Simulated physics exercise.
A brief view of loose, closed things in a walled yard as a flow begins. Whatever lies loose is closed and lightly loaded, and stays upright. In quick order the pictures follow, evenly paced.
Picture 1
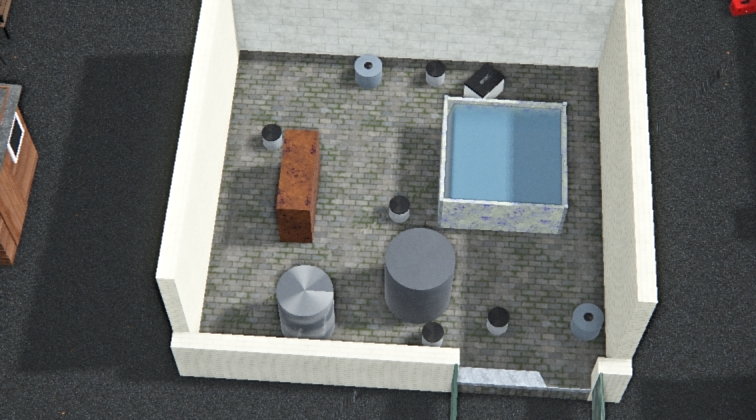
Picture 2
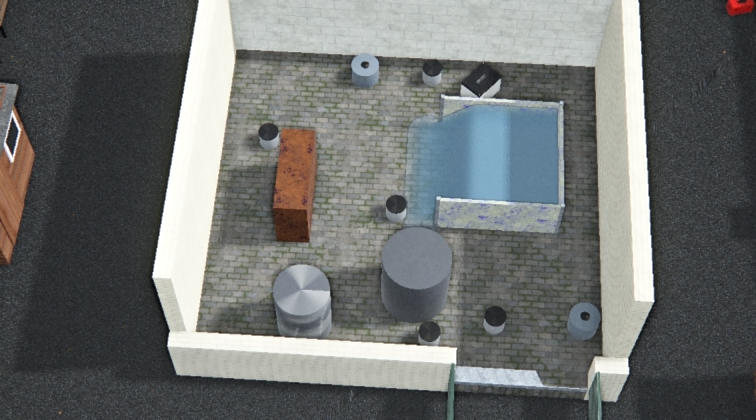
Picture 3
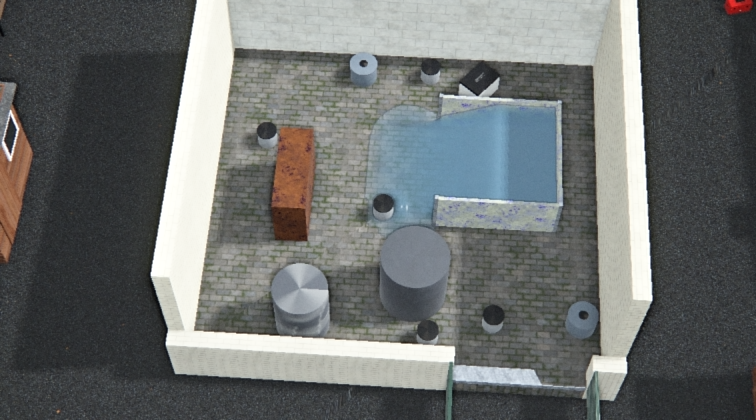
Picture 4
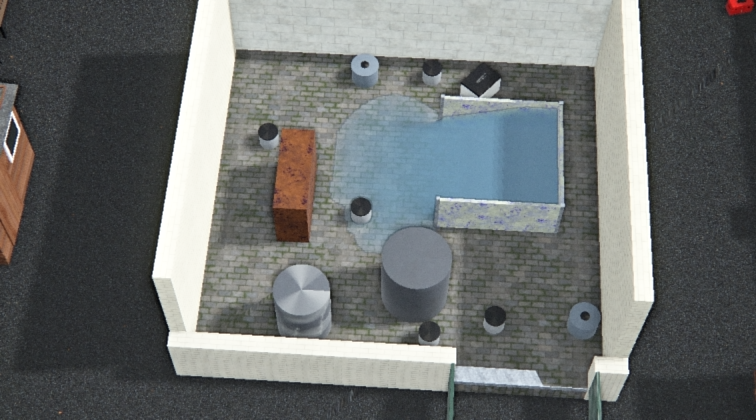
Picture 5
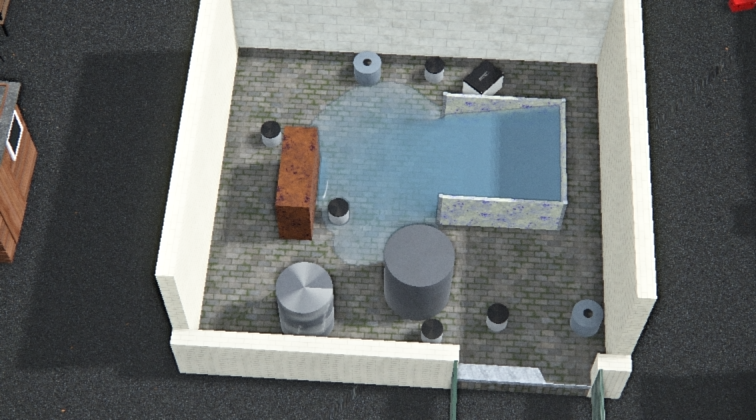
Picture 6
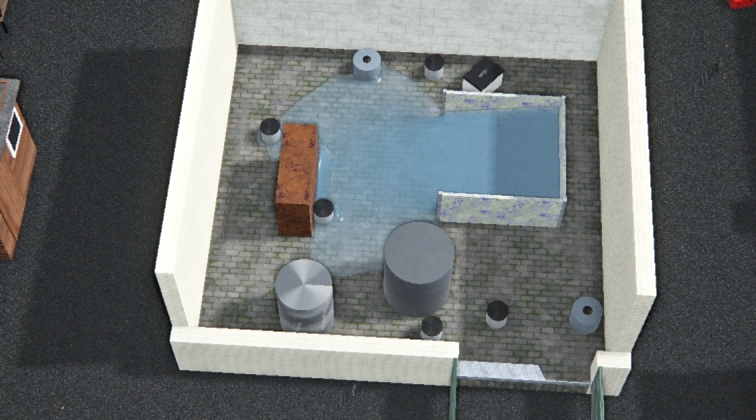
Water pouring from an open-sided tank in a walled yard, spreading left across paving and pushing one small dark-topped container along.
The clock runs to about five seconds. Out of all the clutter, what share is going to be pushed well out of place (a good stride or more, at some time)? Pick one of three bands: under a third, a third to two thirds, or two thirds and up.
Two thirds and up.
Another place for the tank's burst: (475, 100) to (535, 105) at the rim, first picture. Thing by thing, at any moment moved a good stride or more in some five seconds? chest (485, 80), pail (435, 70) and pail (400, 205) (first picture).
Listed in turn, ends up that far off, ends up that far off, never travels that far.
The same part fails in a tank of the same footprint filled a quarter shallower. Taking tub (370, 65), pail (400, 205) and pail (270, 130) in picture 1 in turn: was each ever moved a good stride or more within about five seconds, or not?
In that order: That far or more, shifted that much, moved that far.
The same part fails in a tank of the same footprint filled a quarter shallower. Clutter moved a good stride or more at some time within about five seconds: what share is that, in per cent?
Roughly 60 in a hundred.
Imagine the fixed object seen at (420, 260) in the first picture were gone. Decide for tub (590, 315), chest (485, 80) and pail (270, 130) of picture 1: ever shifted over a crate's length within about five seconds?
First object never went far; second object was driven off; third object was driven off.
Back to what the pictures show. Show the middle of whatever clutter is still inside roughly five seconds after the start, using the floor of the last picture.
I'd put it roughly at (419, 215).
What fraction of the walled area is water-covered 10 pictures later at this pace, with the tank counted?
My answer would be close to 55 per cent.
A moment on, 2 of 8 are well off their spots; 1 afloat.
Next, 2 of 8 are well off their spots; 2 afloat.
Later, 4 of 8 are well off their spots; 3 afloat.
In the end, 6 of 8 are well off their spots, and 6 have been at some point; 4 afloat.
